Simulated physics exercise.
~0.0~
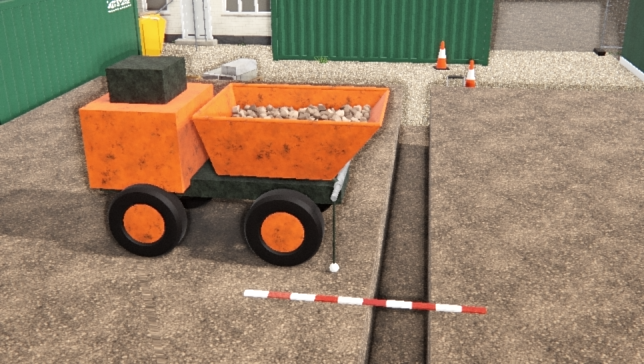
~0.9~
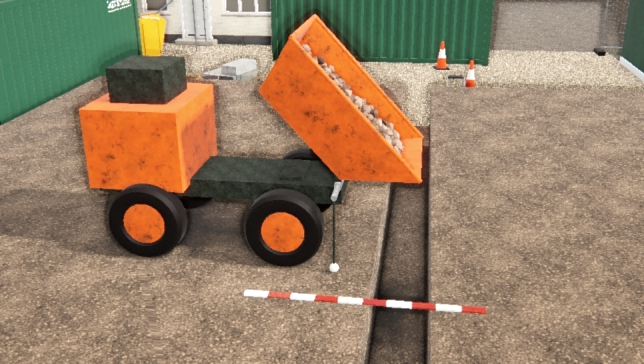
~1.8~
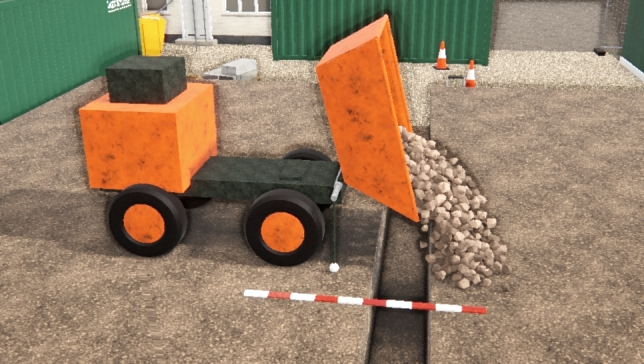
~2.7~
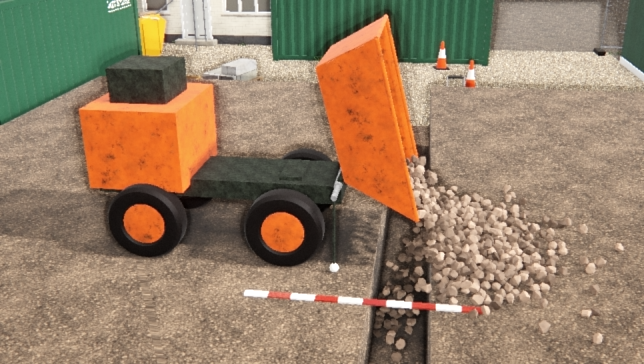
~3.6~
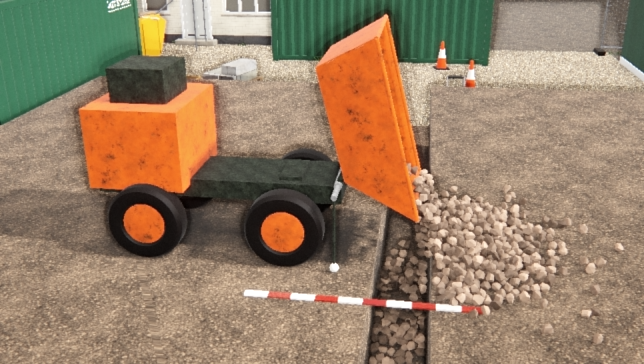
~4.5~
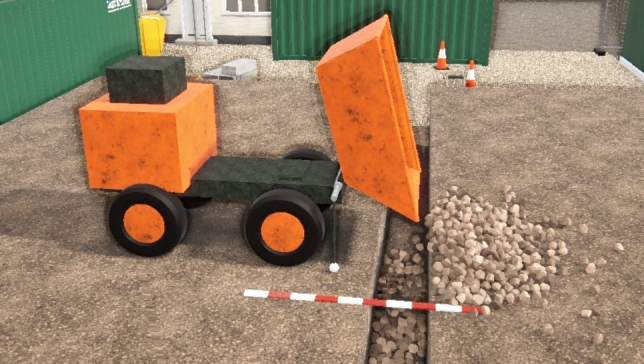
An orange dumper tipped its skip steeply up to the right and poured out a load of stones, which spilled over a narrow trench; some settled in the trench, but most ended in a spread-out heap on the far side.
